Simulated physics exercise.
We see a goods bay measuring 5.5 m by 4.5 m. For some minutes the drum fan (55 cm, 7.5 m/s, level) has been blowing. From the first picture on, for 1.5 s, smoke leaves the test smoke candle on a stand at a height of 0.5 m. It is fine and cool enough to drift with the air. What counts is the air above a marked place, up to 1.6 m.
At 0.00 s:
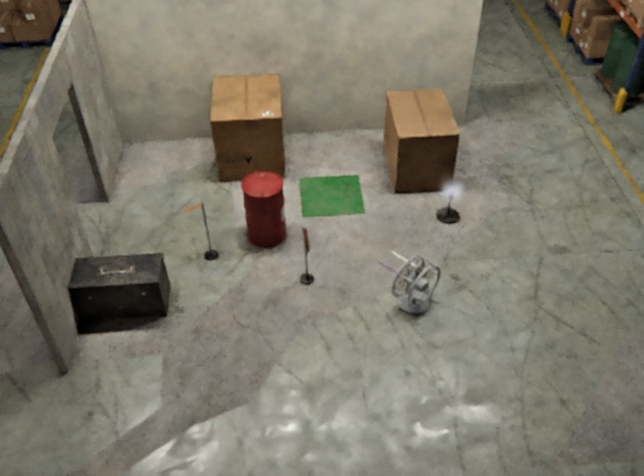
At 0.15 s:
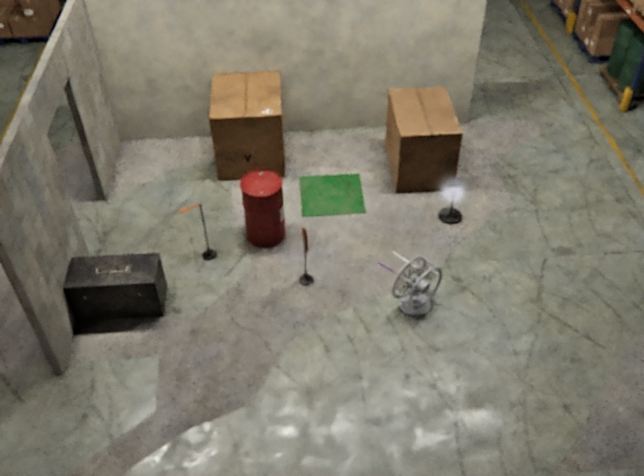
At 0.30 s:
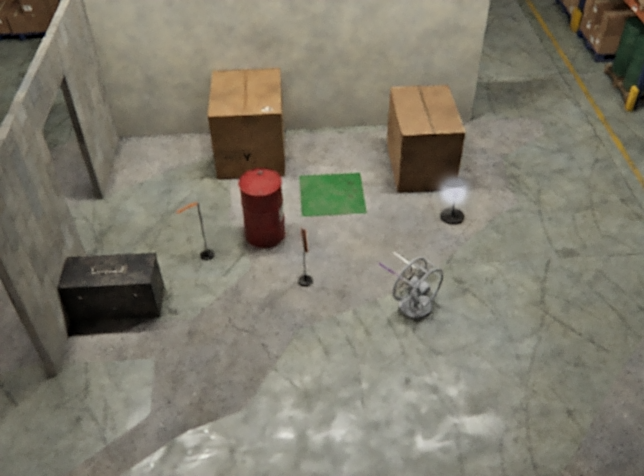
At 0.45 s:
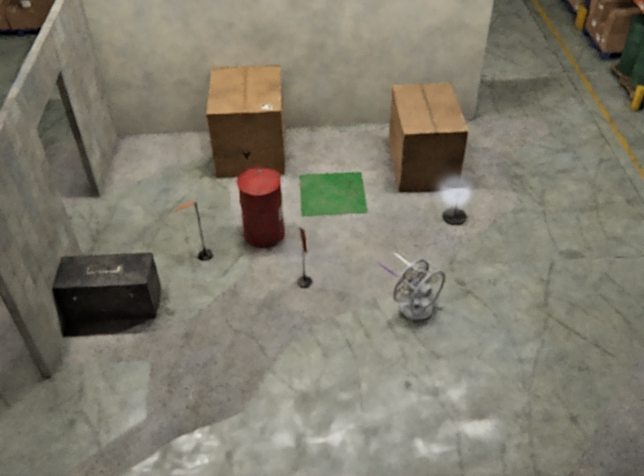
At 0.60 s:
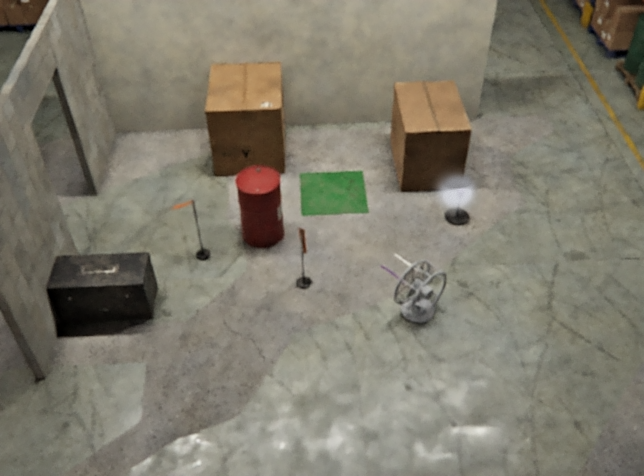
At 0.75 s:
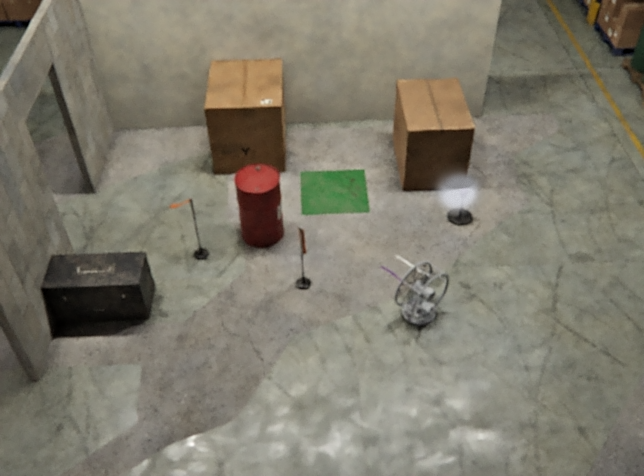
A goods bay with a scuffed grey floor and pale walls is seen from high above. Two brown cartons stand behind a red barrel and green mat, with a black case at left, two small ribbon stands near the middle, and a silver fan and smoking stand at right. The camera eases slightly closer as pale smoke hovers and thickens, the left ribbon wavers leftward, and the other hangs nearly still.
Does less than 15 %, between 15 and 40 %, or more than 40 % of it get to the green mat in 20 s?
The share reaching it is more than 40 %.
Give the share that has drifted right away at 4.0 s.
Near 0 %.
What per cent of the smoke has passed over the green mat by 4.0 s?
About 0 %.
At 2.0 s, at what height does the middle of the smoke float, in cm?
Roughly 40 cm up.
By 2.0 s, 0 % has passed over the green mat; 0 % has left the area, and the middle of the rest is near (445, 196).
By 4.0 s, 0 % has passed over the green mat; 0 % has left the area, and the middle of the rest is near (415, 210).
By 8.0 s, 88 % has passed over the green mat; 4 % has left the area, and the middle of the rest is near (335, 122).
By 20.0 s, 96 % has passed over the green mat; 98 % has left the area.
